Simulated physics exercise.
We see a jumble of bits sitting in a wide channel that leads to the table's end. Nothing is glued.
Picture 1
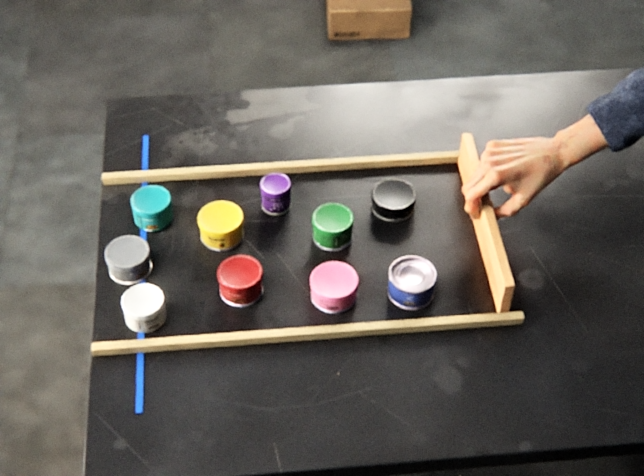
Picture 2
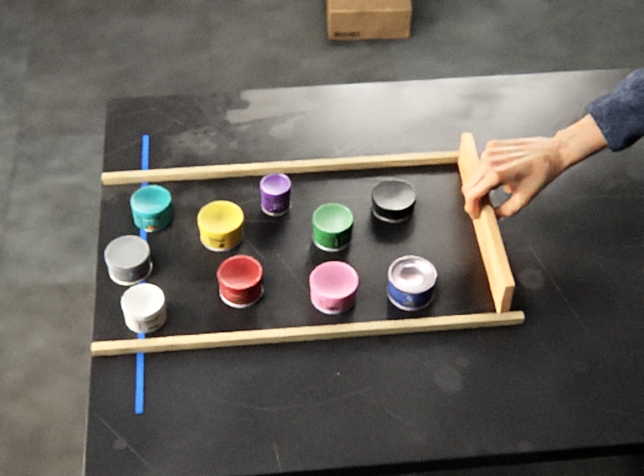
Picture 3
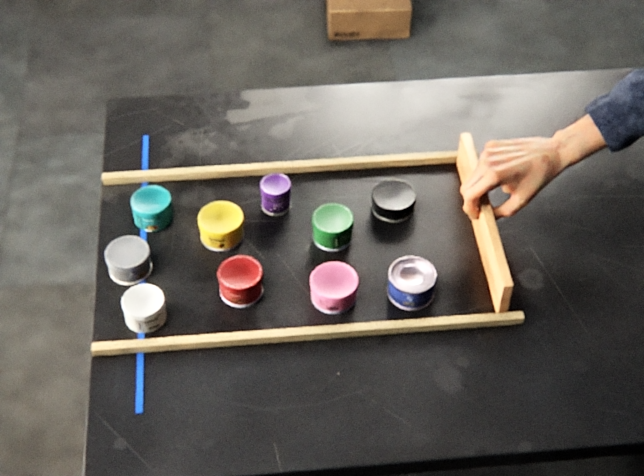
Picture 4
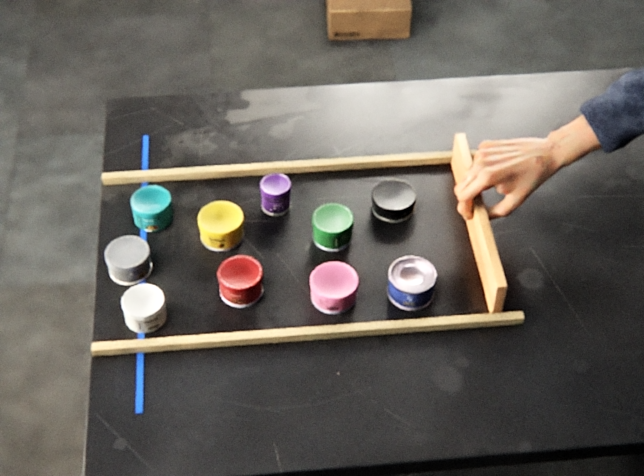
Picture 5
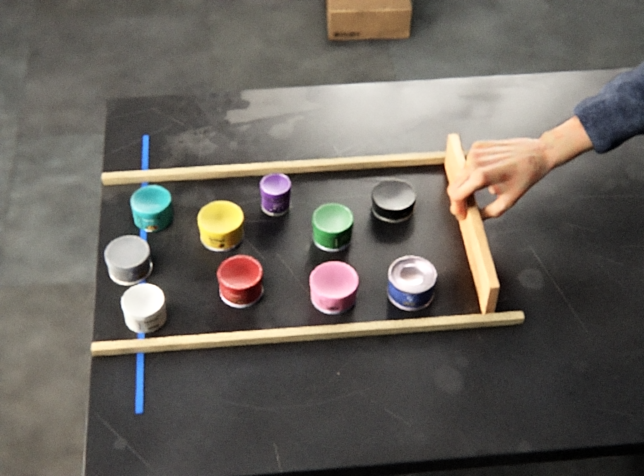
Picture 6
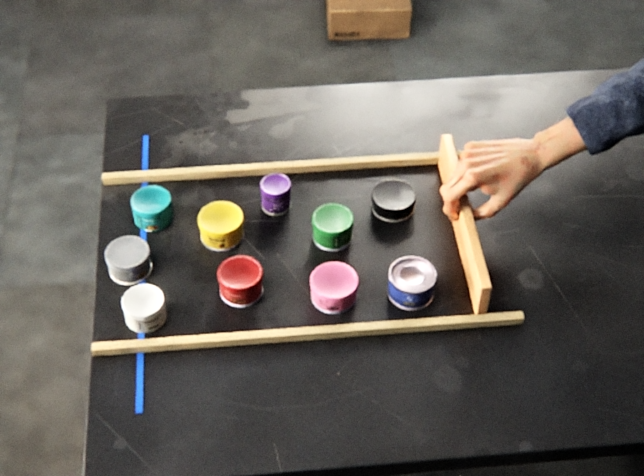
A hand slides a wooden board slightly left between two wooden rails on a black table, the colourful tubs ahead staying still.
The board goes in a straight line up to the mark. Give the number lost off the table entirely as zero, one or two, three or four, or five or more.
Lost off the table: Five or more.
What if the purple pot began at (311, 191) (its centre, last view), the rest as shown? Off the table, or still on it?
Result for the purple pot: It holds firm.
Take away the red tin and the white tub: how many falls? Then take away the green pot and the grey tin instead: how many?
4, then 3.
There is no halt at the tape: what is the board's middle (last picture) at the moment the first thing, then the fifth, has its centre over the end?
At (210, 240) for the first, at (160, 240) for the fifth.
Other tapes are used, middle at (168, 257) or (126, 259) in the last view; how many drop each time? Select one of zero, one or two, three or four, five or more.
Taking them in turn, one to two; 5 or more.
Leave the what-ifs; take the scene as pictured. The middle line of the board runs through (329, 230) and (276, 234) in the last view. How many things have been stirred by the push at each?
Counts: 6 and 7.
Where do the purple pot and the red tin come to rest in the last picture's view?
Final spots - purple pot (128, 184), red tin (119, 278).
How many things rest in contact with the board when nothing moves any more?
5 touch it.
Early on, none off yet; grey tin at rest near (129, 260); white tub at rest near (145, 309); turquoise tub at rest near (152, 209).
Finally, the number that fall off is five or more; lost, pink tin, yellow tin, turquoise tub, white tub and grey tin.
